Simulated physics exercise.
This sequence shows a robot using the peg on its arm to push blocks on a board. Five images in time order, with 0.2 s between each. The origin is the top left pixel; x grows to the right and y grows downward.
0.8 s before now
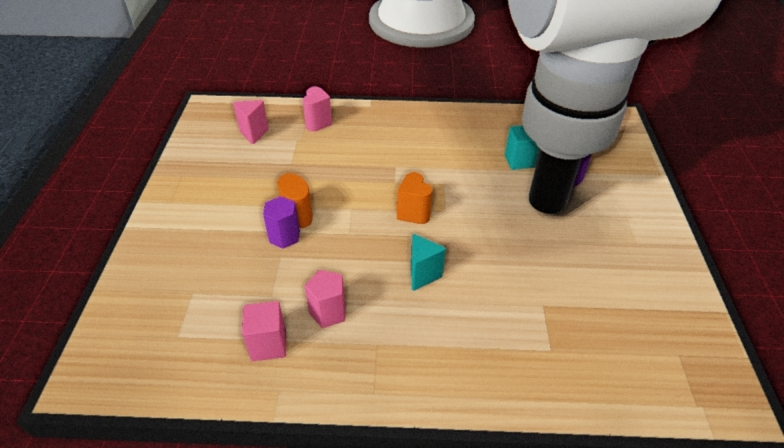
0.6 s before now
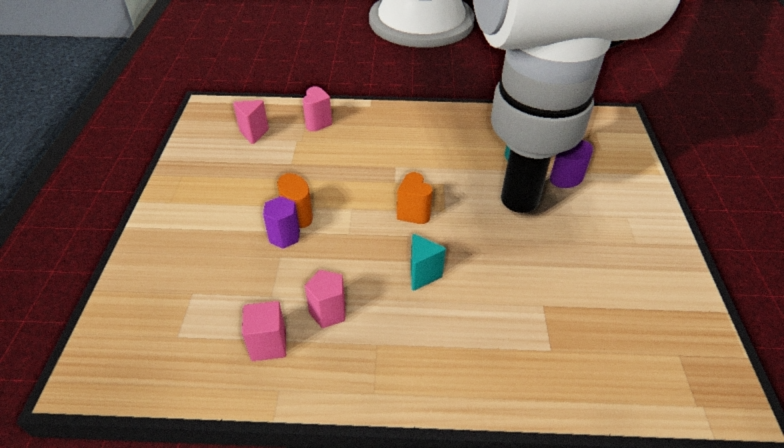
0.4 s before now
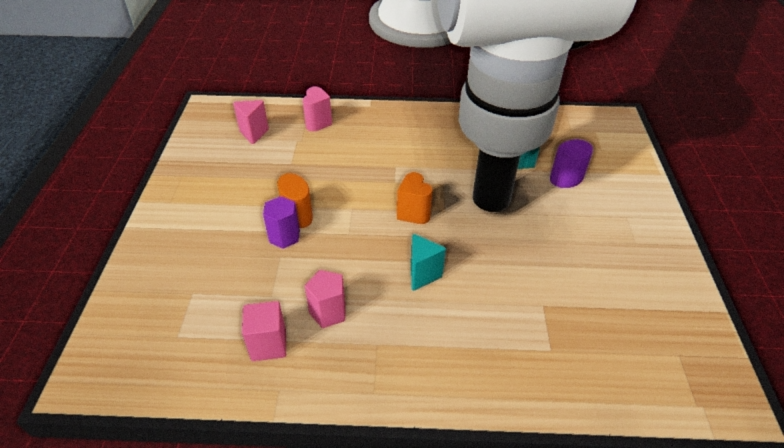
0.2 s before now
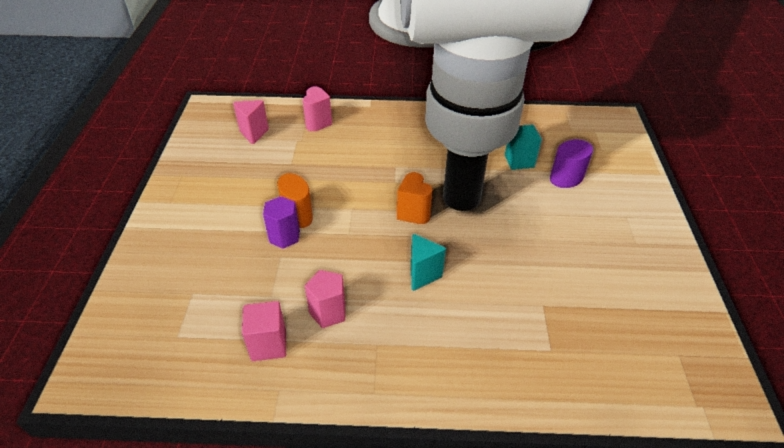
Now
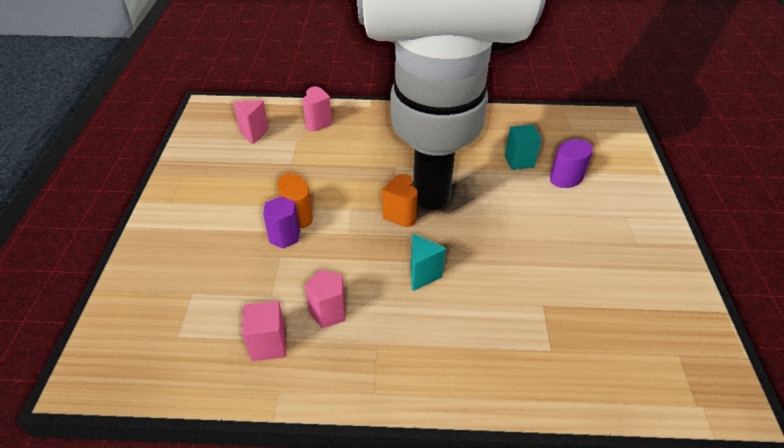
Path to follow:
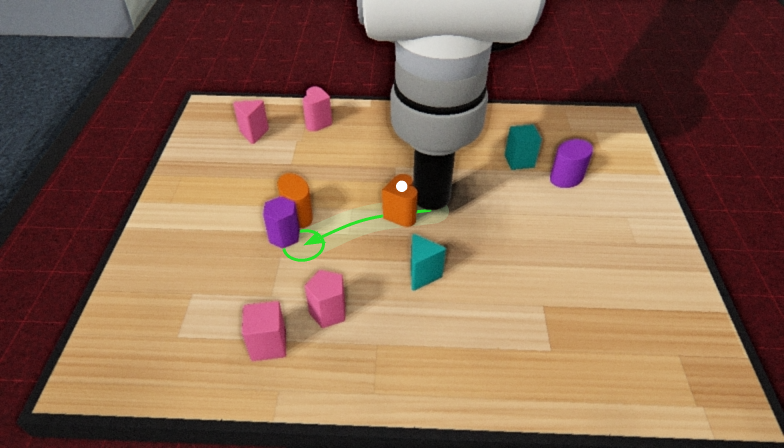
The clip shows a robot arm with a black peg moving left across a wooden board scattered with pink, purple, orange and turquoise blocks, then nudging an orange block slightly left while the other blocks stay still.
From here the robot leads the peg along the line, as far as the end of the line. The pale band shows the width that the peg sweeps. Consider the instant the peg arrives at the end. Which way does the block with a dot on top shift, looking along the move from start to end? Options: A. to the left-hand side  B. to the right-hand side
The answer is B.
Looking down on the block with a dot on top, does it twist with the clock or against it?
Twists clockwise.
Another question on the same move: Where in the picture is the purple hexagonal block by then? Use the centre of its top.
The middle of its top is at (237, 218).
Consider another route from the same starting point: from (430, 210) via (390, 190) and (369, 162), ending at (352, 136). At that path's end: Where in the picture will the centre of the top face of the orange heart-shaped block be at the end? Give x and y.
The centre of its top face lies at (381, 185).
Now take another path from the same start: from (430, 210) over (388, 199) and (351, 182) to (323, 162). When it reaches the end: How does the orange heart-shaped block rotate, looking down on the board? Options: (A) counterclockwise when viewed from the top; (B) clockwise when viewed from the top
Letter A.
Drawn move, from (430, 210) over (365, 220) to (304, 245); the dot is on the orange heart-shaped block.
What follows on the original path. One third of the way, peg (386, 204); orange heart-shaped block (354, 192).
Two thirds of the way, peg (343, 215); purple hexagonal block (273, 210); orange oval block (289, 185), turned 20° clockwise; orange heart-shaped block (309, 202).
At the end, peg (302, 234); purple hexagonal block (237, 218), turned 60° anticlockwise; orange oval block (277, 185), turned 70° clockwise; orange heart-shaped block (268, 208), turned 35° clockwise; turquoise triangle still.
